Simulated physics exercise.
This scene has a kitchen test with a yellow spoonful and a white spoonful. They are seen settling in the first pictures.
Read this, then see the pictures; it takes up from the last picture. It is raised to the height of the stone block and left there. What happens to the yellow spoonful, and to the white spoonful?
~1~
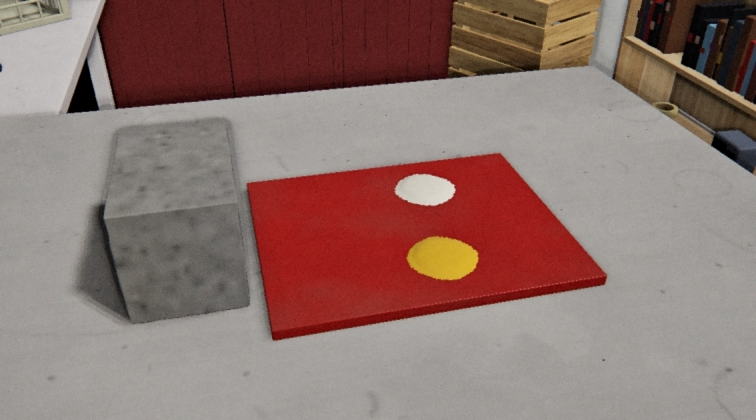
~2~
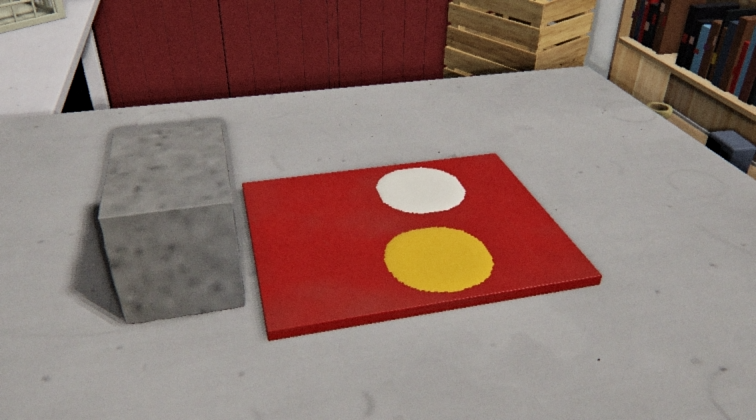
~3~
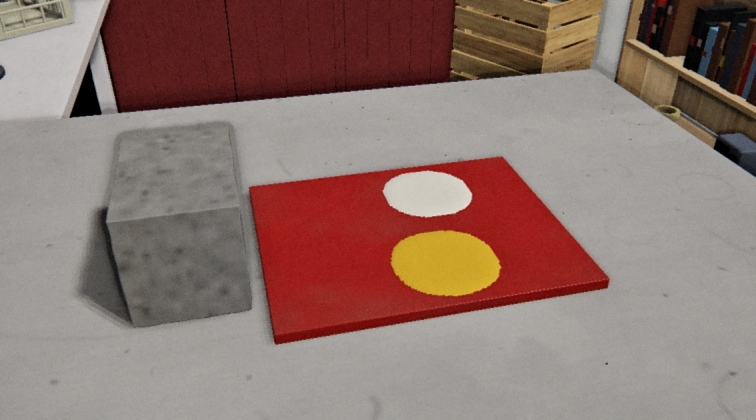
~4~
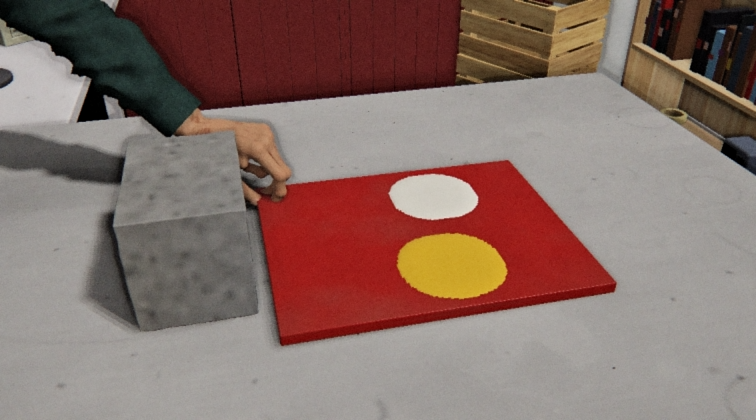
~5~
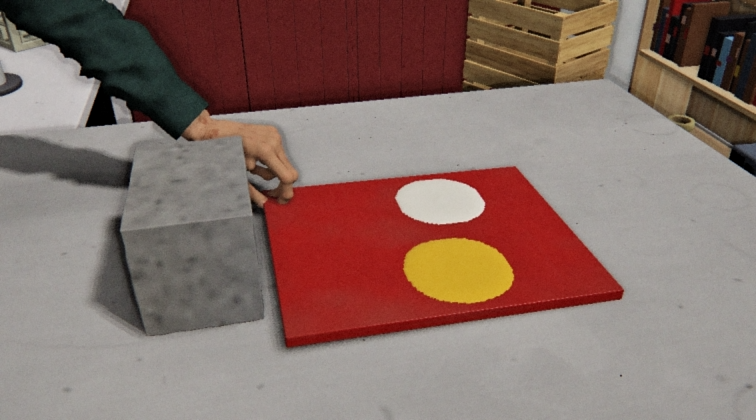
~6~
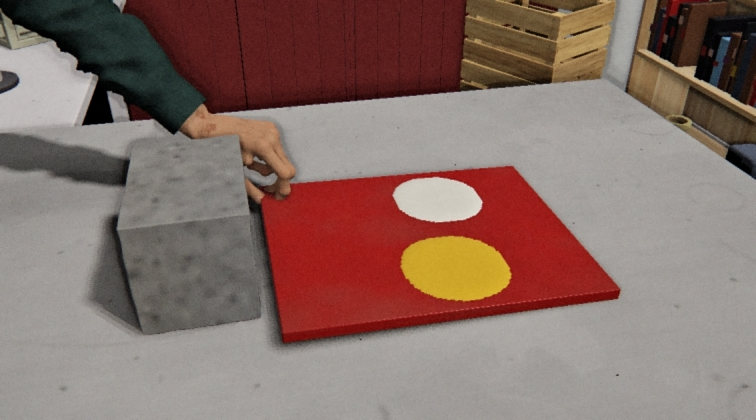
The yellow spoonful leaves the surface. The white spoonful leaves the surface.
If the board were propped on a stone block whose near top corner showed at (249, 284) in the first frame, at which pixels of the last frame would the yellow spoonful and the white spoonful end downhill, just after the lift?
Roughly (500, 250) and (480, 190).
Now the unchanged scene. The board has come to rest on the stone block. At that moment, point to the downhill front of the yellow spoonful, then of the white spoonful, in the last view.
I'd say close to (569, 243) for the first and close to (526, 185) for the second.
A moment on, slope about 23°; the yellow spoonful has crept down a long way; the white spoonful has crept down a long way.
Further on, the yellow spoonful is dripping off the low end; the white spoonful is dripping off the low end.
When it is over, slope about 23°; the yellow spoonful is dripping off the low end; the white spoonful is dripping off the low end.
